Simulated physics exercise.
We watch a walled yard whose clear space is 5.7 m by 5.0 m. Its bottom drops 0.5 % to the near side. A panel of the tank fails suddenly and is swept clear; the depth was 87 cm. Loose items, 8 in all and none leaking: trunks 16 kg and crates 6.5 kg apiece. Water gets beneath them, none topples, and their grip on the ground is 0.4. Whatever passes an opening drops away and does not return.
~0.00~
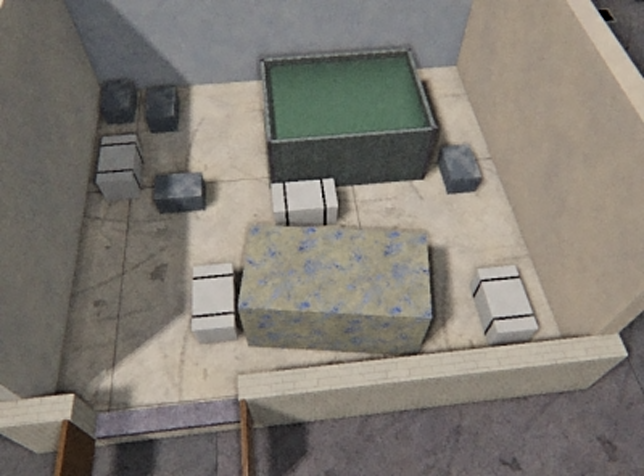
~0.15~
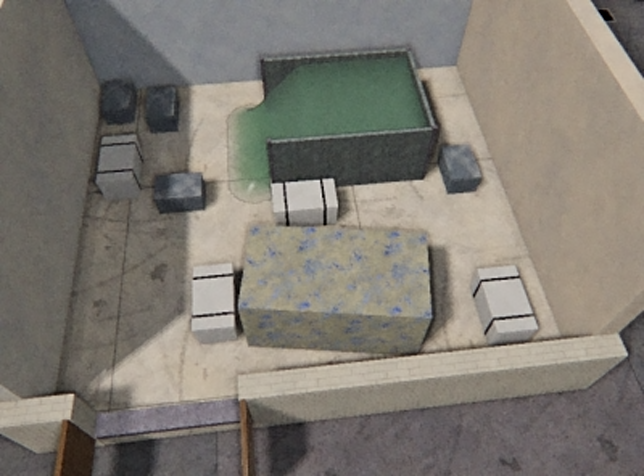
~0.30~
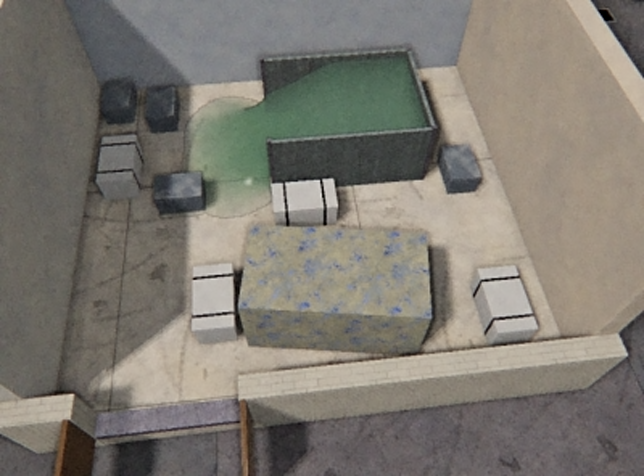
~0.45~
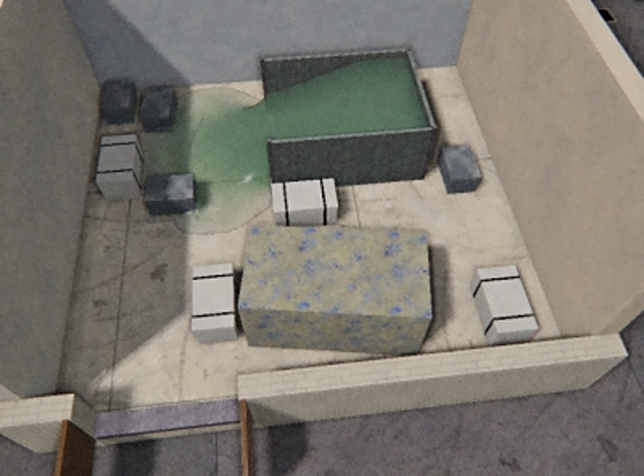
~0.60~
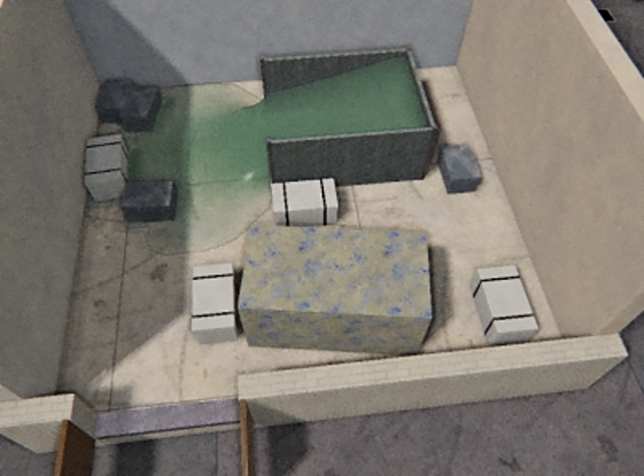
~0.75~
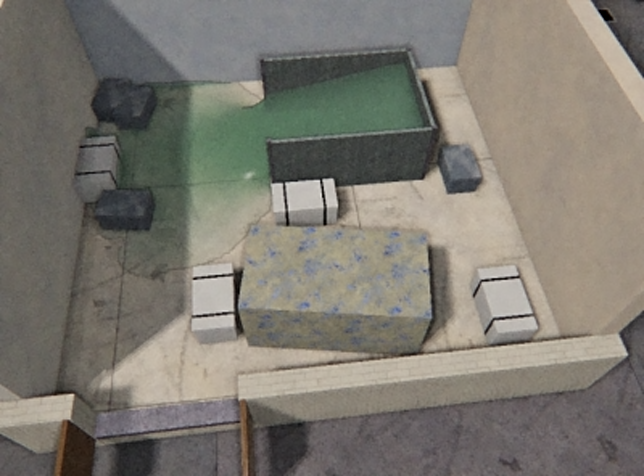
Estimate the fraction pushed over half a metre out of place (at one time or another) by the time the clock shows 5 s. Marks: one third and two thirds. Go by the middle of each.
Share: From one to two thirds.
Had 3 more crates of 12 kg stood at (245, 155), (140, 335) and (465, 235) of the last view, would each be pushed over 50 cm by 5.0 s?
In turn: Past it, over, under.
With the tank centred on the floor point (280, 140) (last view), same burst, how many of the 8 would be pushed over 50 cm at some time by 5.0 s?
In that case 6 of them.
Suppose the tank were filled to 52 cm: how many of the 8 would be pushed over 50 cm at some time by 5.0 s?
Then 4.
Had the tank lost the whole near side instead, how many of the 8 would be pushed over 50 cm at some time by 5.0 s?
Then 8.
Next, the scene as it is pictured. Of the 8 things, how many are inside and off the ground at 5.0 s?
I count 3.
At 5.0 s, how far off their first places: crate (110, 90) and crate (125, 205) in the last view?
In that order: 200 cm, washed out.
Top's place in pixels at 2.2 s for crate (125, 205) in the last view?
Around (81, 362).
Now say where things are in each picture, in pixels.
The first picture shows a crate at (178, 185), on the bottom; a crate at (160, 102) rests on the ground; water covers 3.0 m2; 0 of 8 have shifted.
The second picture shows a crate at (178, 185) rests on the ground; a crate at (160, 102), on the bottom; 4.0 m2 under water; 0 of 8 have shifted.
The third picture shows a crate at (178, 185), on the bottom; a crate at (160, 102) rests on the ground; 5.4 m2 under water; 0 of 8 have shifted.
The fourth picture shows a crate at (169, 187) rests on the ground, 11 cm from its start; a crate at (157, 102) rests on the ground, 5 cm from its start; water covers 7.0 m2; 2 of 8 have shifted.
The fifth picture shows a crate at (147, 194), on the bottom, 40 cm from its start; a crate at (138, 101), on the bottom, 32 cm from its start; water covers 8.5 m2; 3 of 8 have shifted.
The sixth picture shows a crate at (123, 203) rests on the ground, 72 cm from its start; a crate at (133, 101), on the bottom, 39 cm from its start; water covers 10.0 m2; 4 of 8 have shifted.
After 1.1 s 1 of 8 are over 50 cm from their spots; 4 afloat.
After 2.2 s 3 of 8 are over 50 cm from their spots; 4 afloat.
After 3.5 s 4 of 8 are over 50 cm from their spots; 3 afloat.
After 5.0 s 5 of 8 are over 50 cm from their spots, and 5 have been at some point; 3 afloat.
